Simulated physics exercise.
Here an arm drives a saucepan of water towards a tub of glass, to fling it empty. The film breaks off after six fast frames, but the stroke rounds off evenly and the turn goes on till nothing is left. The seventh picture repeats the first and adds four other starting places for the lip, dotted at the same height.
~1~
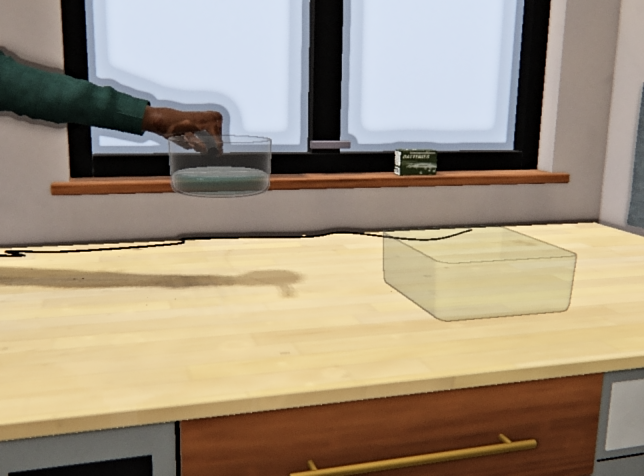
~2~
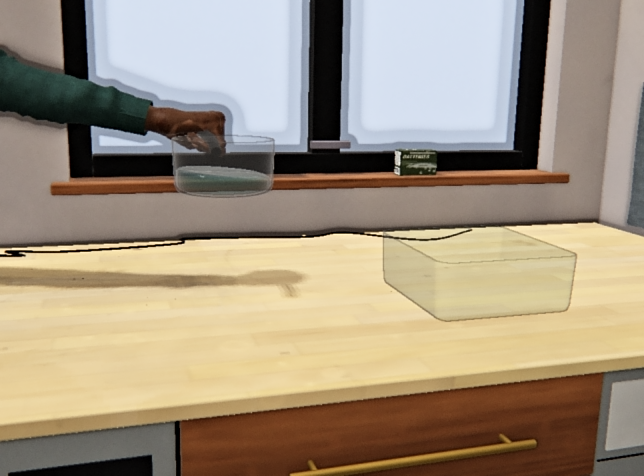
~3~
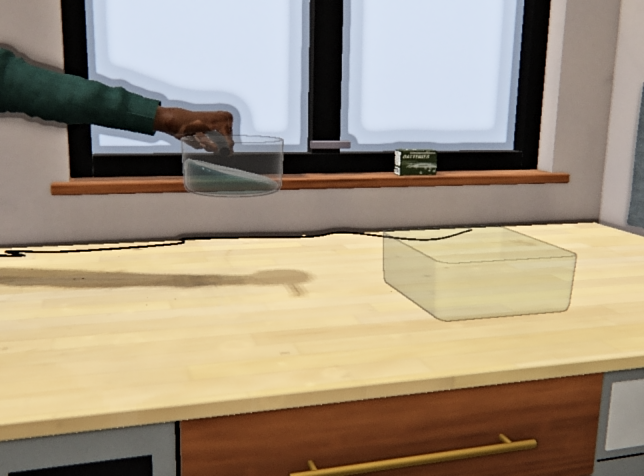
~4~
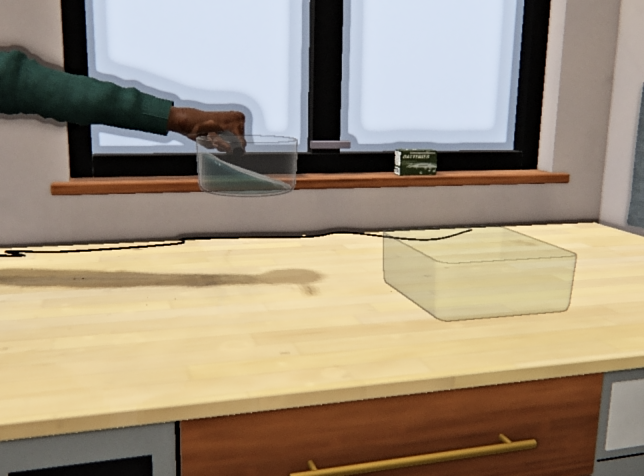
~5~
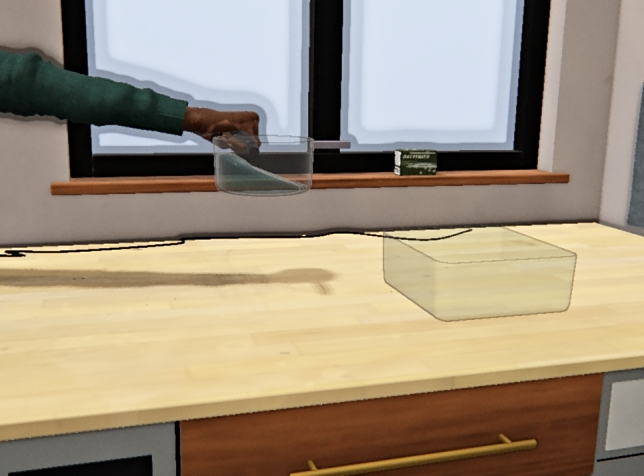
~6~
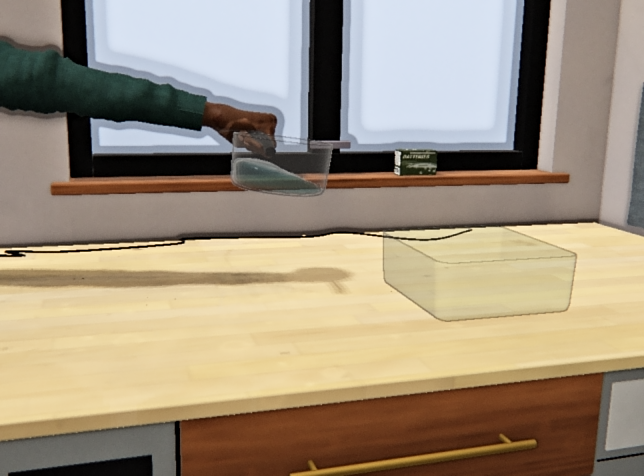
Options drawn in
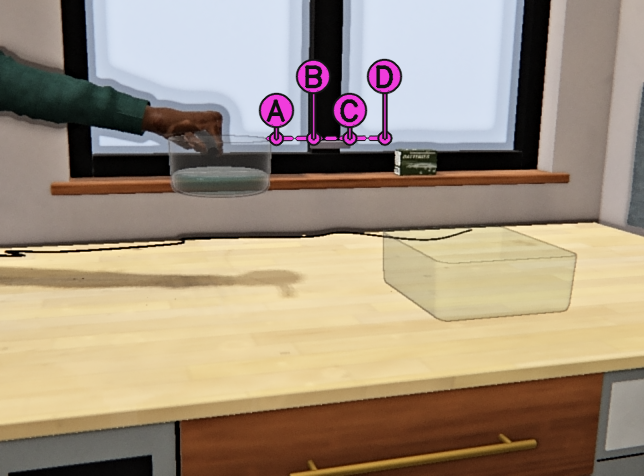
A hand carries a clear container of water rightward above a counter, then tilts it slightly.
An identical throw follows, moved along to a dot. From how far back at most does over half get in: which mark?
Place B just does it.
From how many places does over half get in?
Three of the four.
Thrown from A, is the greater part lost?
Yes, that goes wrong.
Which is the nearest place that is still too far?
It is A.
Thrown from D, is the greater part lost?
No, that is safe.
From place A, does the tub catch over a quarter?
Yes, it does.
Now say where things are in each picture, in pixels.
Upright, lip at (268, 138); tub from (434, 321) to (567, 310); nothing has left yet.
Upright, lip at (271, 138); nothing has left yet.
Upright, lip at (280, 138); nothing has left yet.
Upright, lip at (294, 138); nothing has left yet.
Upright, lip at (310, 138); nothing has left yet.
Tipped about 6°, lip at (328, 143); nothing has left yet.
On the marked copy, A at (276, 138); B at (313, 138); C at (349, 138); D at (384, 138).
With A, about 31 % lands in the tub, 64 % falls short and 4 % goes beside or beyond.
With B, about 64 % lands in the tub, 24 % falls short and 12 % goes beside or beyond.
With C, about 90 % lands in the tub, 7 % falls short and 3 % goes beside or beyond.
With D, about 85 % lands in the tub, 5 % falls short and 10 % goes beside or beyond.
